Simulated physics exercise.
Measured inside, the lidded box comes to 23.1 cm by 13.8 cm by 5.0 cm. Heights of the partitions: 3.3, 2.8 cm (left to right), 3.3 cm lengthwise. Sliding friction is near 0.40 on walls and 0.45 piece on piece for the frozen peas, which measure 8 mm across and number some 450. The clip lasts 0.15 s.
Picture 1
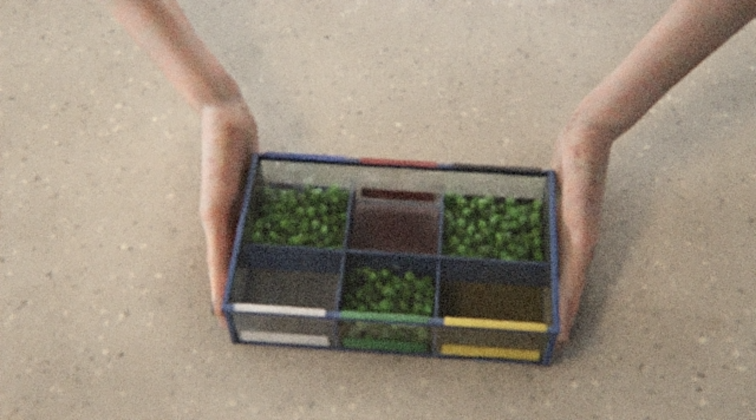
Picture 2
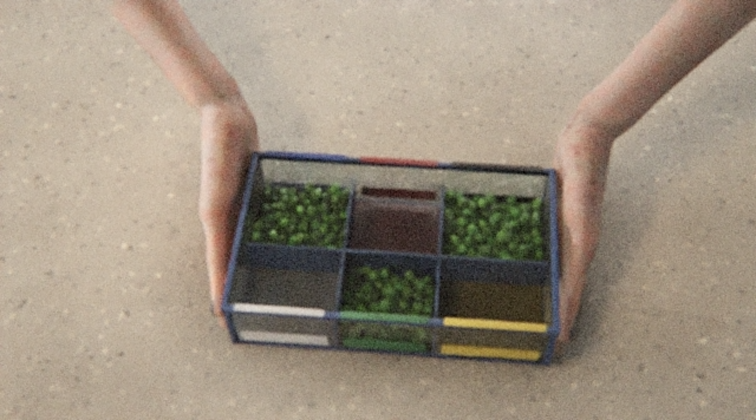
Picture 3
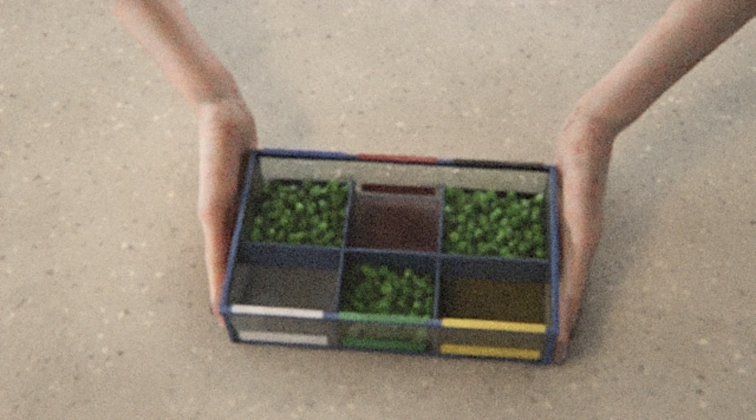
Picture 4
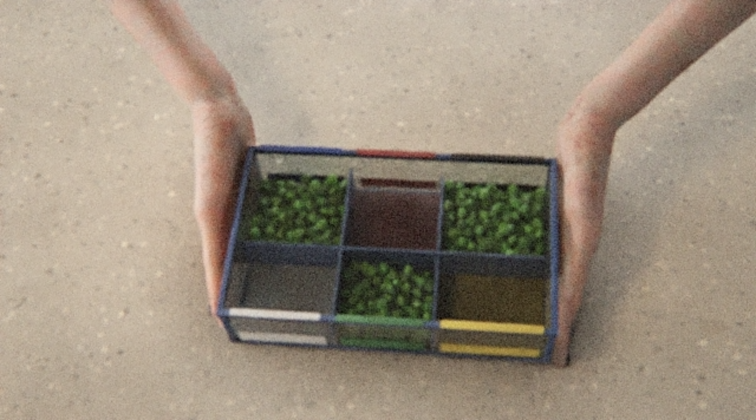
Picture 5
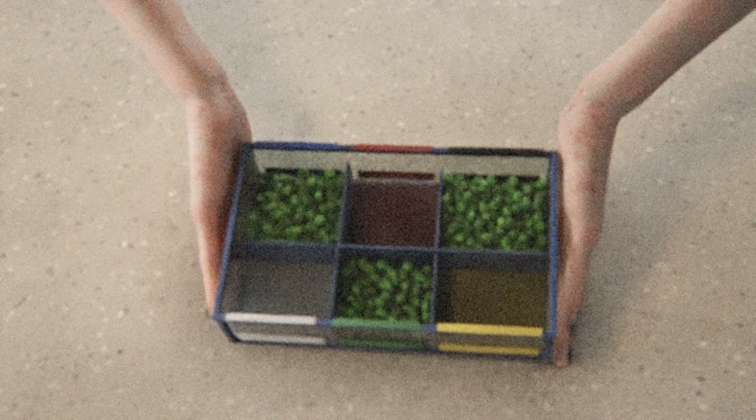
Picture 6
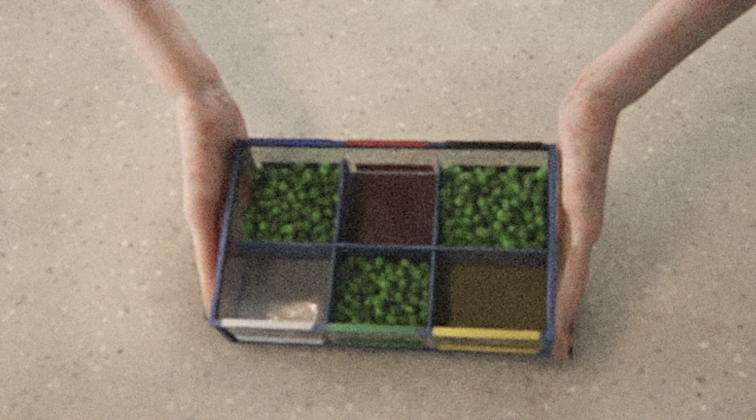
Two hands hold a clear divided box of green beads and tilt it slightly.
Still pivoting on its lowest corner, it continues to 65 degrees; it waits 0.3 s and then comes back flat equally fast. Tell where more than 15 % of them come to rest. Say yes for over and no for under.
Red: Fails to beat the threshold; blue: Beats the threshold; green: Beats the threshold; yellow: Fails to beat the threshold; white: Fails to beat the threshold; black: Beats the threshold.
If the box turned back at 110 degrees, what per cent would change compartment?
50 %.
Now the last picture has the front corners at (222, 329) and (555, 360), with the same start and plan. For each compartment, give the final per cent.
By the end, red has 0%, blue has 25%, green has 20%, yellow has 10%, white has 10% and black has 35%.
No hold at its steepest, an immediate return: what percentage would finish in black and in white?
That would leave black with 35 percent and white with 10 percent.
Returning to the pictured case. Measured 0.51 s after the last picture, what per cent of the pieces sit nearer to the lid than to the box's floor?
I'd say around 20 percent of the pieces.
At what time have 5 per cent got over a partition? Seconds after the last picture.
Somewhere near 0.40 s.
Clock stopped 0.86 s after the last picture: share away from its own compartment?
I'd put it at about 20 per cent.
Then, 0.51 s after the last picture, tilt 65 degrees; blue 30 %, green 25 %, yellow 5 %, white 5 %, black 35 %.
Then, 0.86 s after the last picture, tilt 38 degrees; blue 30 %, green 25 %, yellow 5 %, white 5 %, black 30 %.
Then, 1.29 s after the last picture, tilt 0 degrees; blue 30 %, green 25 %, yellow 10 %, white 5 %, black 25 %.
In the end, red 0 %, blue 30 %, green 25 %, yellow 10 %, white 5 %, black 25 %.
